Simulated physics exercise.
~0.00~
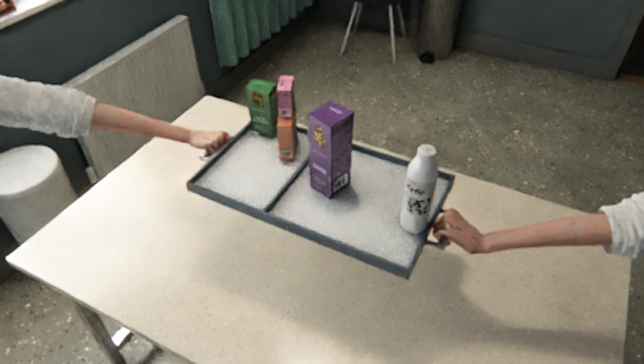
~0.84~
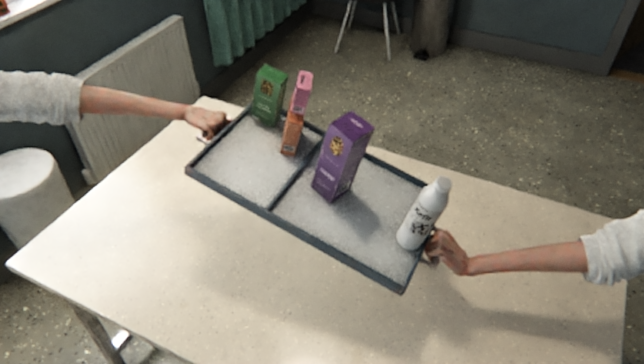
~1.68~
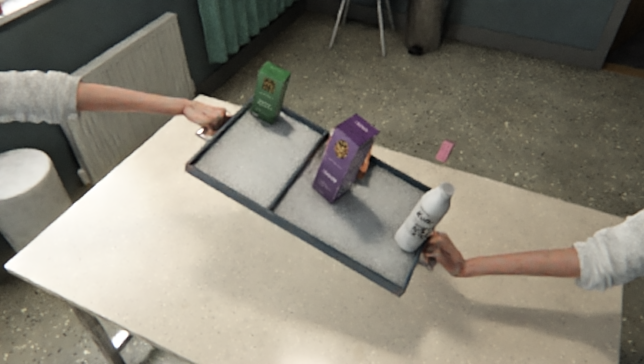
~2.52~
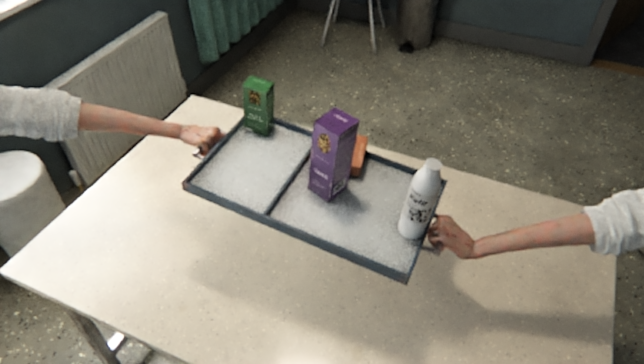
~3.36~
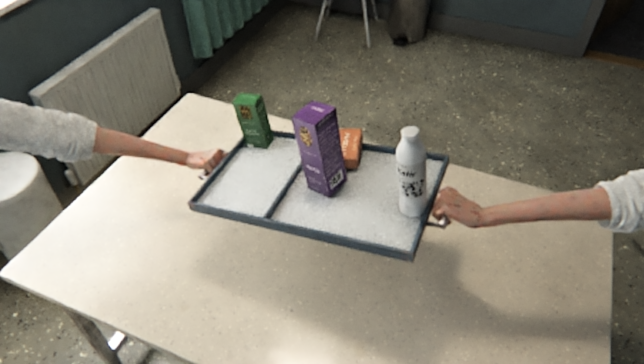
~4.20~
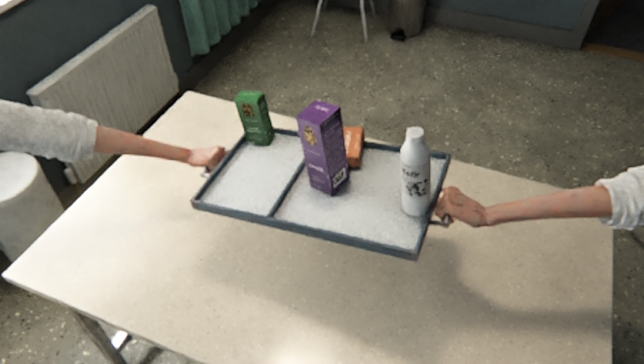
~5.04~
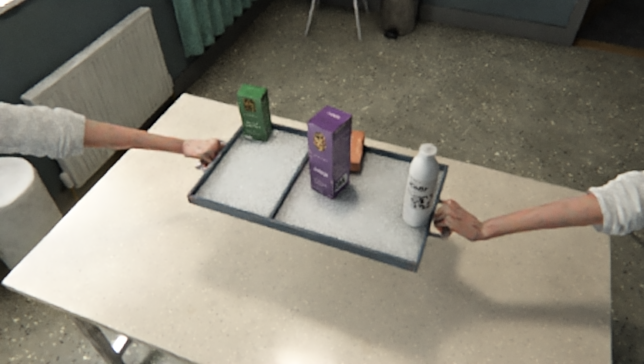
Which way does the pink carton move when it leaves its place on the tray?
The pink carton moves to the right as the viewer sees it, going off the tray.
